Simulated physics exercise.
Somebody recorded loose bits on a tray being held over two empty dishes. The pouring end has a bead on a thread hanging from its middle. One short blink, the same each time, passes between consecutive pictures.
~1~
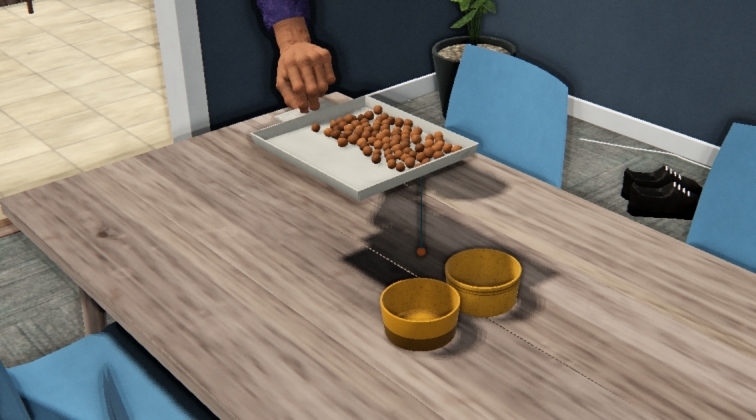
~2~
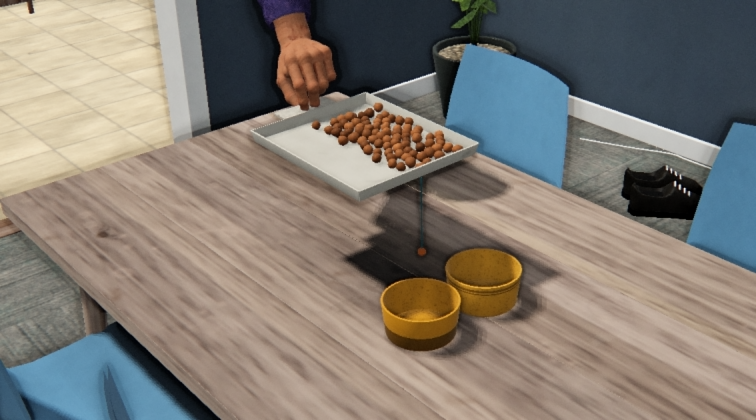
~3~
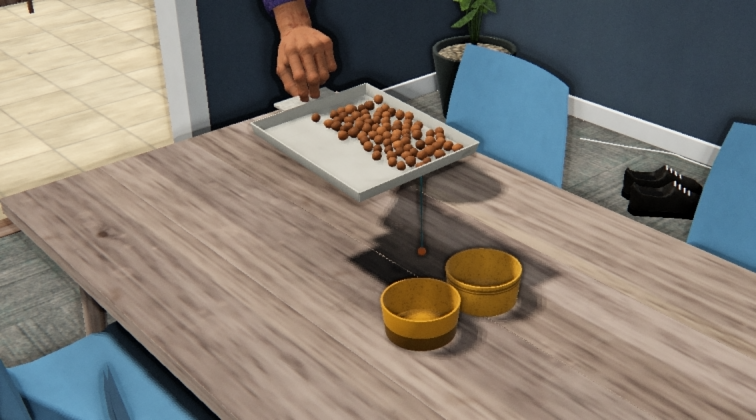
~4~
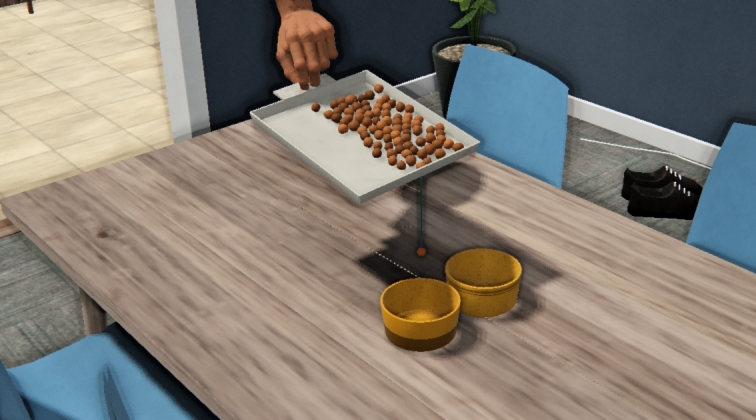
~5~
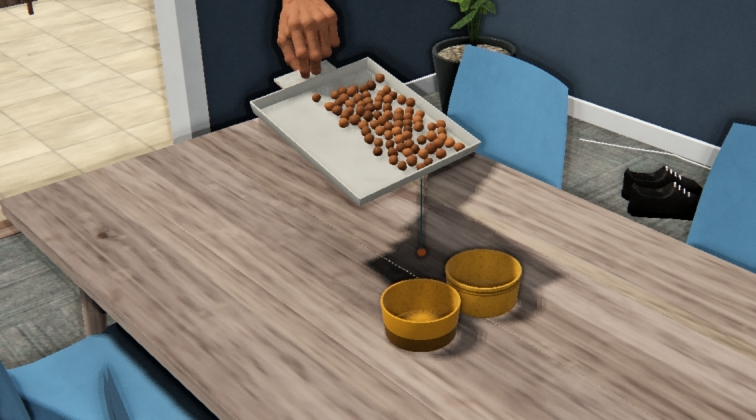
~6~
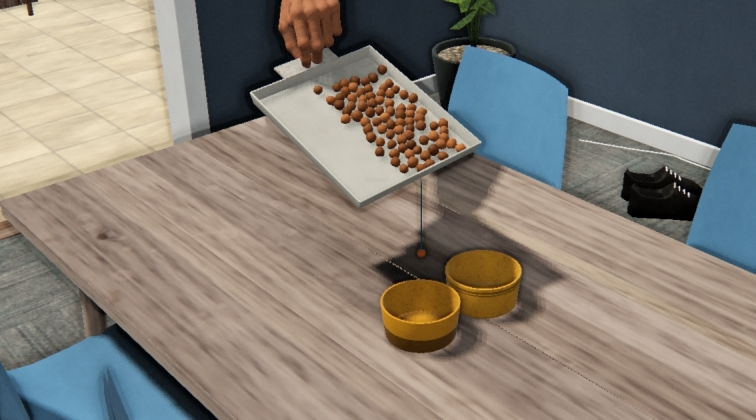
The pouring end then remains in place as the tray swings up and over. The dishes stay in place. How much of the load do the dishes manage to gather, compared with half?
Most likely the spill will be the lesser part.
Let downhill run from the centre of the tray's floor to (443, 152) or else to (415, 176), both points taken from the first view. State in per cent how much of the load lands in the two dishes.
The share is 0 per cent in the first and 80 per cent in the second.
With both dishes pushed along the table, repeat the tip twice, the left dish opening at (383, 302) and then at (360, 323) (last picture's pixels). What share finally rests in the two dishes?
The first try gives 80 per cent, the second 60 per cent.
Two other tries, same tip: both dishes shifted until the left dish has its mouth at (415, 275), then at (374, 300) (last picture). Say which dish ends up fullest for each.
For the first placement, the left-side one; for the second placement, the left-side one.
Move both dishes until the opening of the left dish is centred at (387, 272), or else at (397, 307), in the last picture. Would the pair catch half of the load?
First place: Short of half; second place: Beyond half.
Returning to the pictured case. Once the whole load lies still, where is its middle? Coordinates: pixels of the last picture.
Roughly at (418, 327), give or take.
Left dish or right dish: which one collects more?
Result: The left of the two takes it.
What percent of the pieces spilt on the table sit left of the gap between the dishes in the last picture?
Roughly 90 %.
Soon after the last picture, tray tipped steeply; nearly all on the tray; a small part in the air.
A little later, tray tipped past a quarter turn; about a quarter on the tray; about a quarter in the left dish; a stray few in the right dish; a small part outside both; about a third in the air.
Later still, tray tipped past a quarter turn; about half in the left dish; about a quarter in the right dish; about a third outside both.
At rest, tray tipped past a quarter turn; about half in the left dish; about a quarter in the right dish; about a third outside both.
